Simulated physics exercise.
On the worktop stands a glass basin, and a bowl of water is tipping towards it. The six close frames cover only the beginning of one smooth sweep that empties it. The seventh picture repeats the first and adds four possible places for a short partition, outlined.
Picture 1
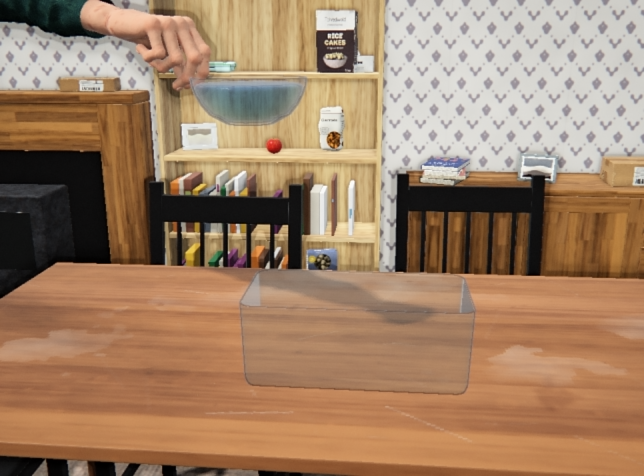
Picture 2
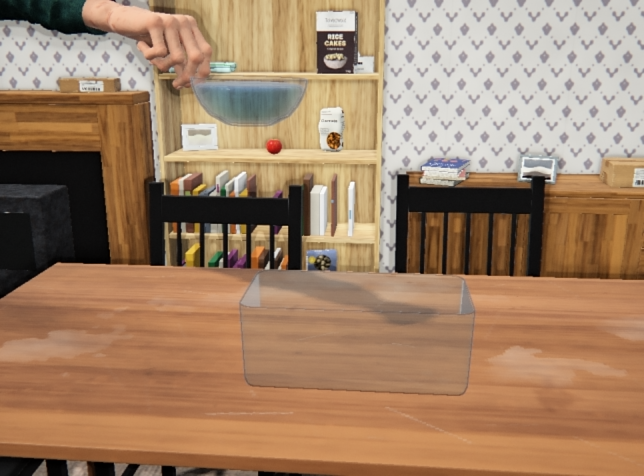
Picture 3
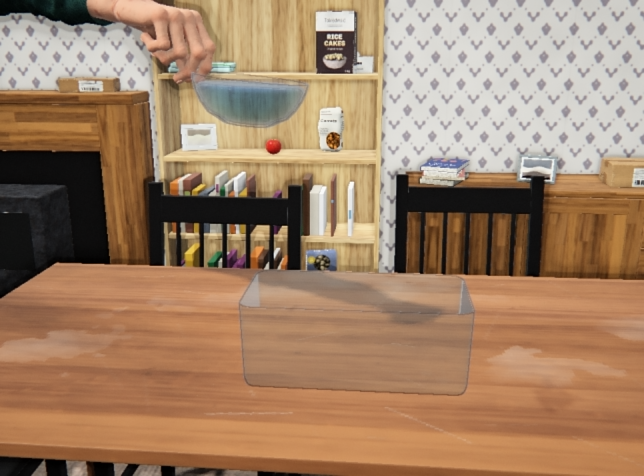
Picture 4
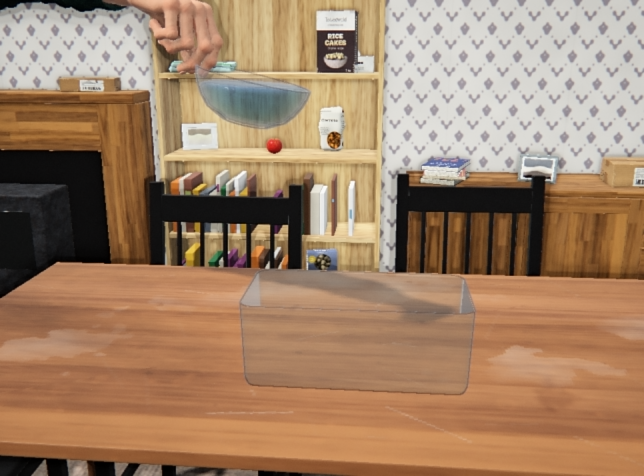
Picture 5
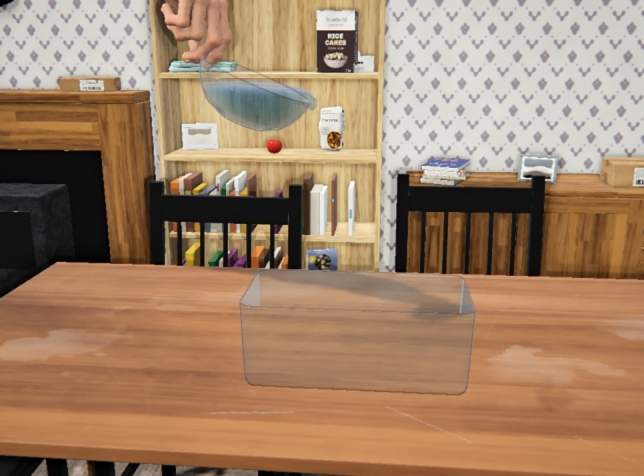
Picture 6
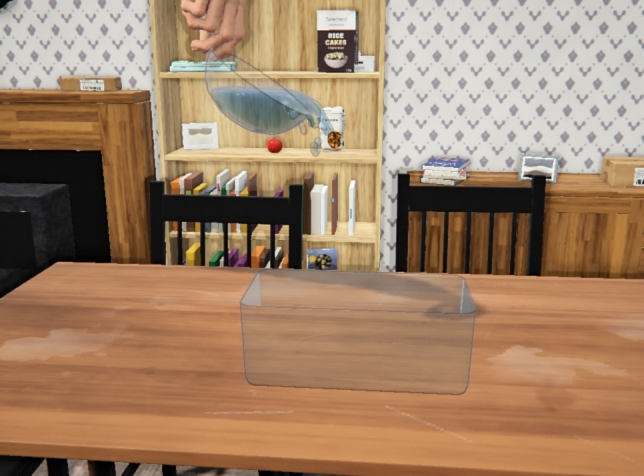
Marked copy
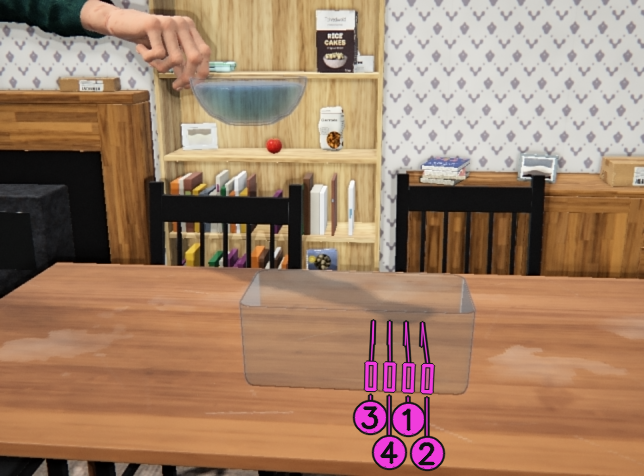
A glass bowl of water, held by a hand above a clear basin on a wooden table, stayed level at first, then tilted steadily to the right until water slipped over its lip.
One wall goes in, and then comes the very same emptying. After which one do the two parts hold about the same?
Choose 3.
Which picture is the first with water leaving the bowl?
Picture 5.
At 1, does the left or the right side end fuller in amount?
More ends on the left.
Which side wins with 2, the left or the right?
The left one.
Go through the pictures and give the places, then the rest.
In the first frame, upright, lip at (305, 77); basin from (245, 382) to (468, 392); nothing has left yet.
In the second frame, upright, lip at (305, 79); nothing has left yet.
In the third frame, tipped about 6°, lip at (306, 84); nothing has left yet.
In the fourth frame, tipped about 14°, lip at (309, 91); nothing has left yet.
In the fifth frame, tipped about 23°, lip at (309, 101); water is over the lip, down to (312, 107).
In the sixth frame, tipped about 35°, lip at (308, 113); water is over the lip, down to (318, 154).
On the marked copy, 1 at (407, 397); 2 at (426, 397); 3 at (370, 395); 4 at (389, 396).
With 1, about 89 % ends left of the wall and 8 % right of it; 3 % is lost outside.
With 2, about 85 % ends left of the wall and 13 % right of it; 3 % is lost outside.
With 3, about 48 % ends left of the wall and 49 % right of it; 3 % is lost outside.
With 4, about 79 % ends left of the wall and 19 % right of it.
